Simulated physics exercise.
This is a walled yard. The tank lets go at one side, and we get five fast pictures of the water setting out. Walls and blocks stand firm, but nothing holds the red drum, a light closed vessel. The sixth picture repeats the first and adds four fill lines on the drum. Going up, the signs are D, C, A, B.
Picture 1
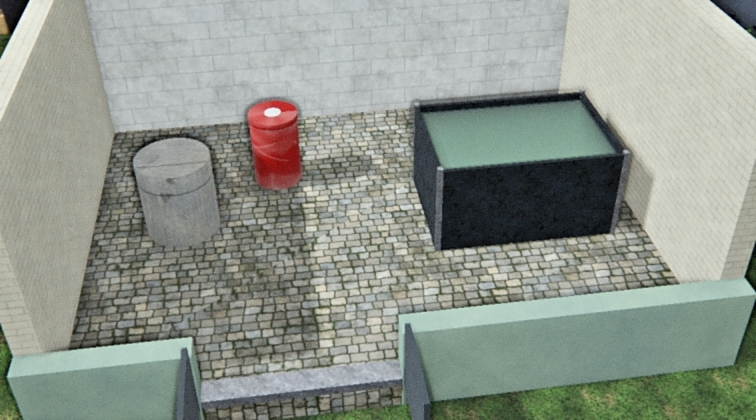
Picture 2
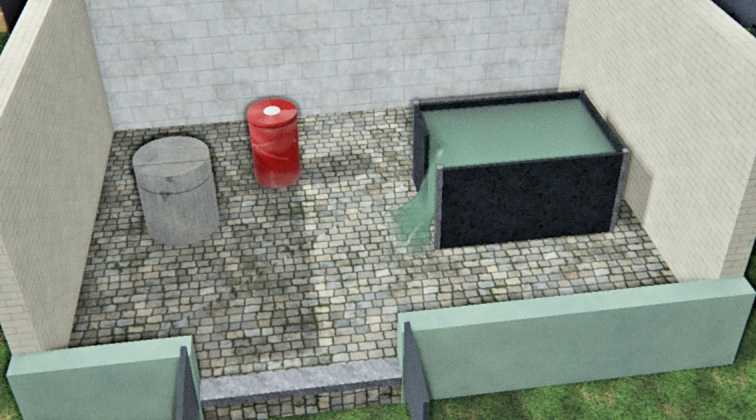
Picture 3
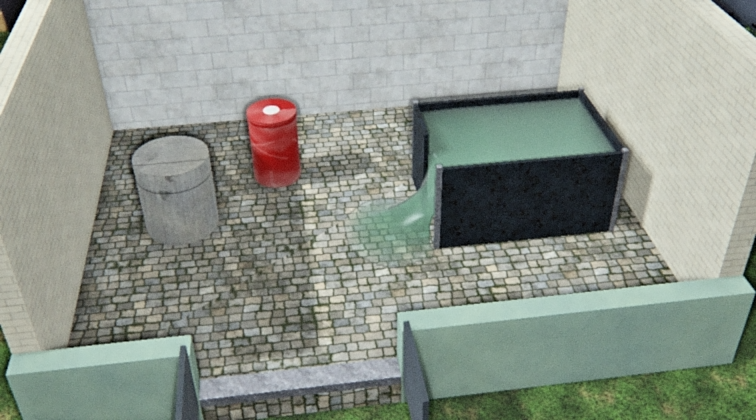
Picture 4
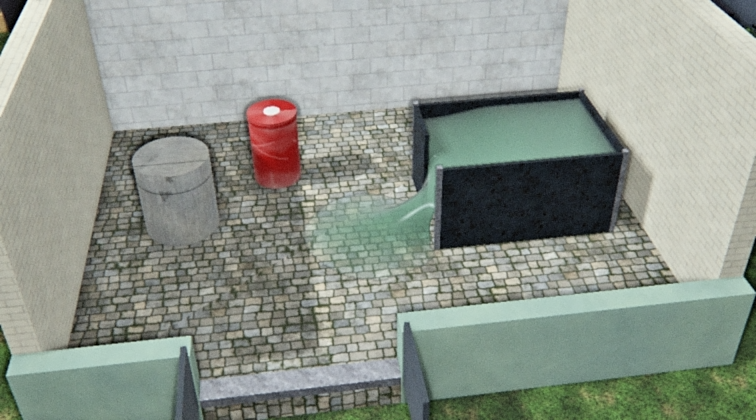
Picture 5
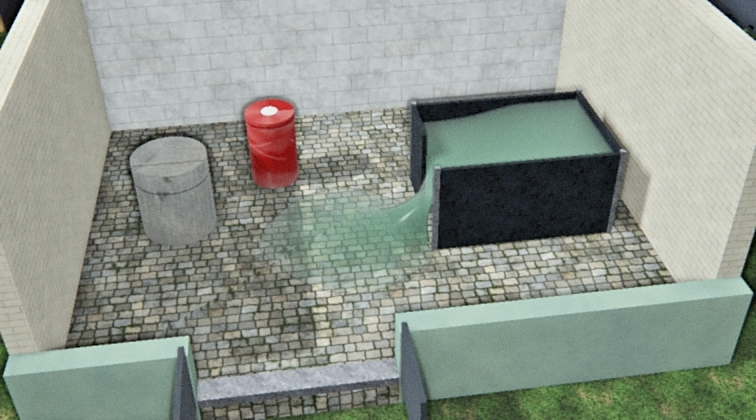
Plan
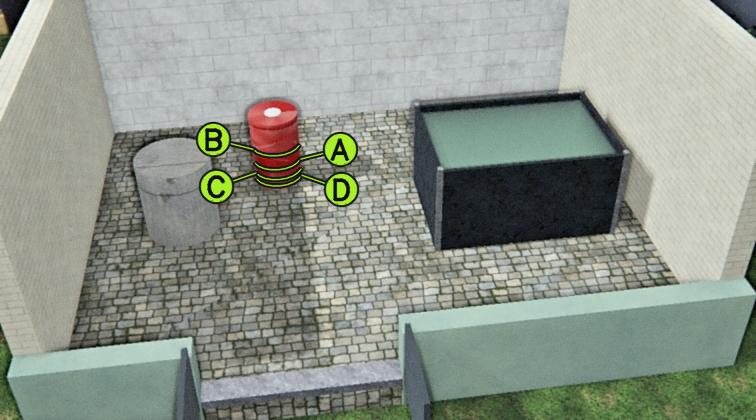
A walled yard paved with grey-brown cobbles is seen from a high, nearly still viewpoint, with grass beyond its low pale green front walls. A grey cylindrical bin stands at left, a red drum near the pale back wall, and a dark rectangular tank of green water at right. Water pours from the tank's left side and spreads leftward across the cobbles in a thin, widening sheet.
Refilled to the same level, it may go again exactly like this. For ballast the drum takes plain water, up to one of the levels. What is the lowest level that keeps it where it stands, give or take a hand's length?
The answer is mark C.
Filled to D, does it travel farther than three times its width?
No, less.
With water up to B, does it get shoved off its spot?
No.
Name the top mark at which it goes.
That is mark D.
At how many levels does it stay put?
Three of the four.
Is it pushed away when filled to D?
Yes.
In lime, A at (278, 169); B at (277, 155); C at (279, 179); D at (280, 185); from the bottom up D, C, A, B.
For mark A, it does not move.
For mark B, it does not move.
For mark C, it does not move.
For mark D, it is pushed about its own width away.
